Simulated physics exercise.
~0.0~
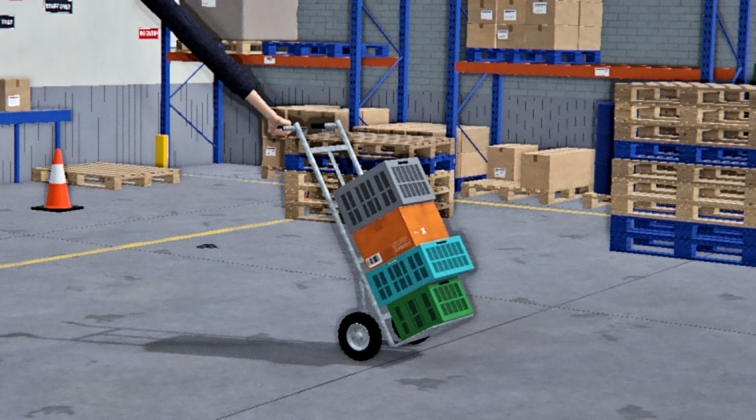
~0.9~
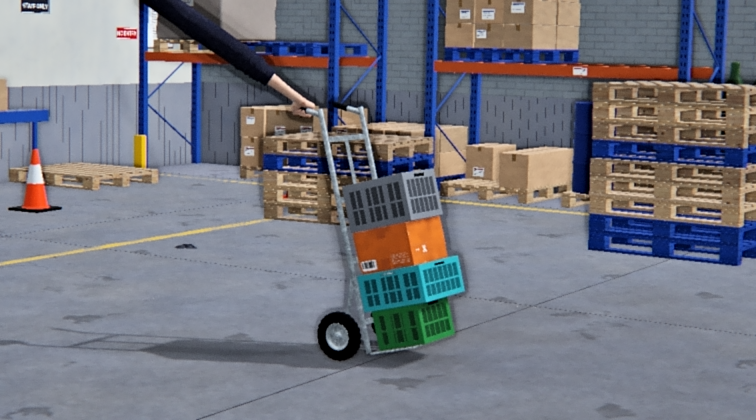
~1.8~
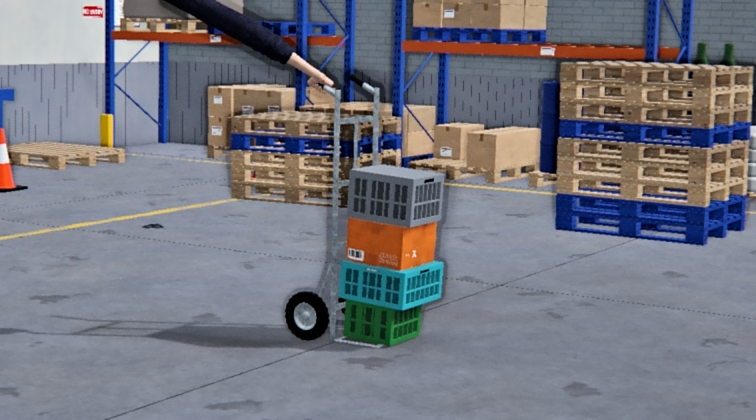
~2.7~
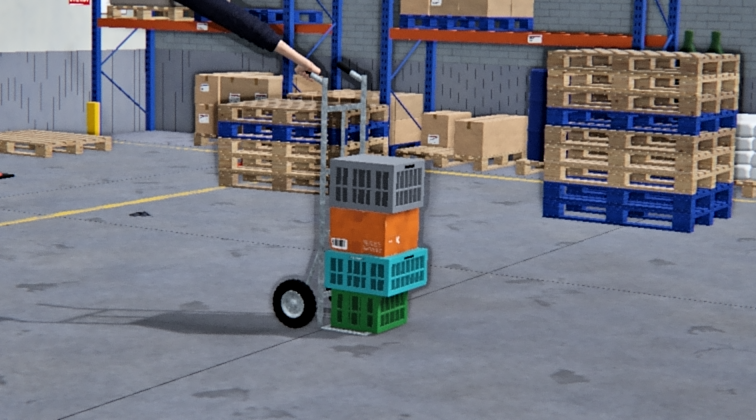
To begin with, a two-wheeled barrow truck leans back to the left in a warehouse, with an outstretched arm gripping its handle. It carries a stack of four loose pieces, a grey crate on top, then an orange box, a turquoise crate and a green crate at the bottom. The arm swings the truck upright as the view pans slightly right, and the tilted stack turns with it. The plate reaches the floor and the truck stands straight. At the end it stays upright, the hand still at the handle, with all four pieces still stacked on it.
